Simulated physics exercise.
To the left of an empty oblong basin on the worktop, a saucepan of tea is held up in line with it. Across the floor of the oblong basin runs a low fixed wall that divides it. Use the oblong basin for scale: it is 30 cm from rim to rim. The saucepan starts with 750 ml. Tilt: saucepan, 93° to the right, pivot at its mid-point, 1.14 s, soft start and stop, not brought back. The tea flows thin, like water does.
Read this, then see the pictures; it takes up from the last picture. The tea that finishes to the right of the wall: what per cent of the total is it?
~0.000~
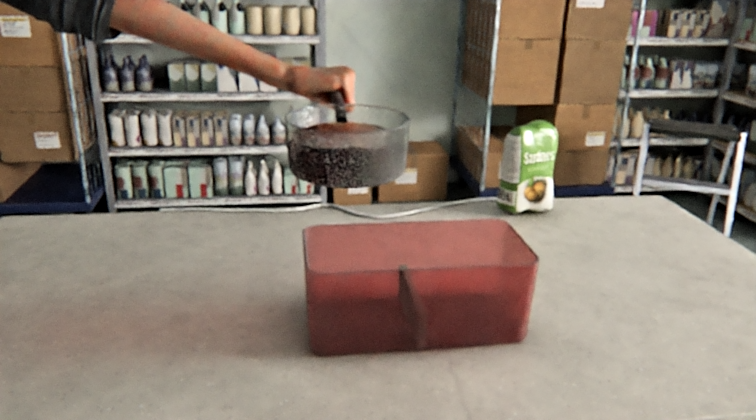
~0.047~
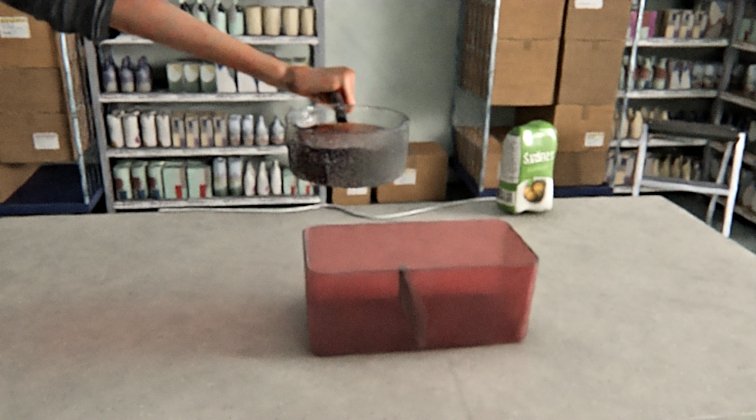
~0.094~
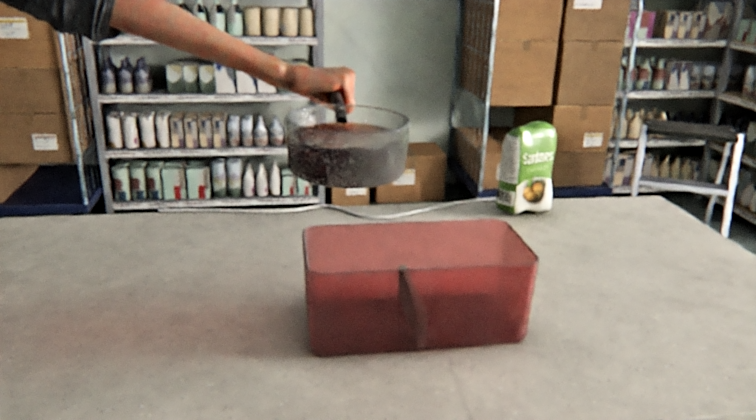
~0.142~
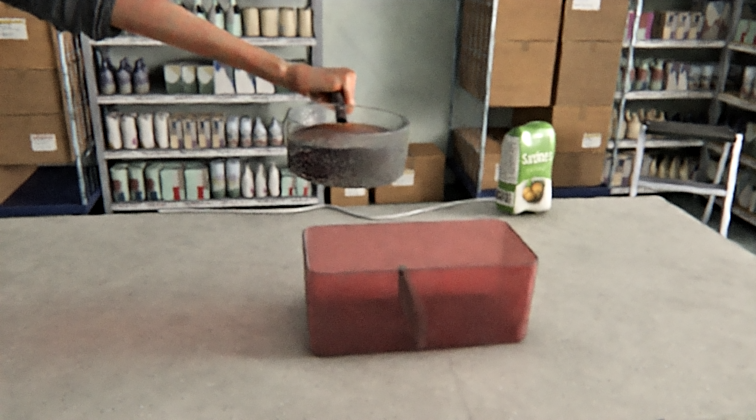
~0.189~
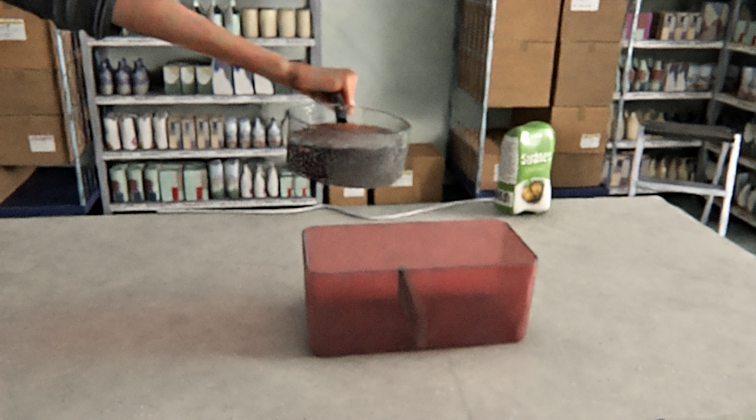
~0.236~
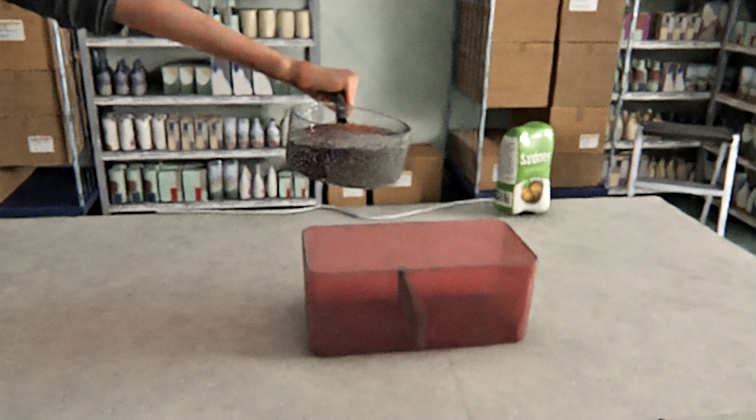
It is about 87 per cent of the total.
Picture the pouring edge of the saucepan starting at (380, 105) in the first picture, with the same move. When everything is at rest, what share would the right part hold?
60 %.
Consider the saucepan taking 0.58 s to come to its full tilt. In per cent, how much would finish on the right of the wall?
That would be about 85 in a hundred, I'd say.
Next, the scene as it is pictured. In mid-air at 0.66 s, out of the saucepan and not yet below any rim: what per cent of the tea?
Some 28 per cent, I reckon.
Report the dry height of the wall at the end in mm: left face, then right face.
I'd say some 50 mm on the left and some 24 mm on the right.
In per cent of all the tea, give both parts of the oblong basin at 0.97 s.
Around 1 percent on the left and 68 on the right.
Then, 0.66 s in, the tilt is 58° and 68 per cent is still to pour, 0 is left of the wall and 5 right of it.
Then, 0.97 s in, the tilt is 88° and 17 per cent is still to pour, 1 is left of the wall and 68 right of it.
Then, 1.29 s in, the tilt is 93° and 3 per cent is still to pour, 8 is left of the wall and 86 right of it.
Then, 1.64 s in, the tilt is 93° and 1 per cent is still to pour, 12 is left of the wall and 87 right of it.
Finally, 12 per cent lies left of the wall, 87 right of it and 1 outside.
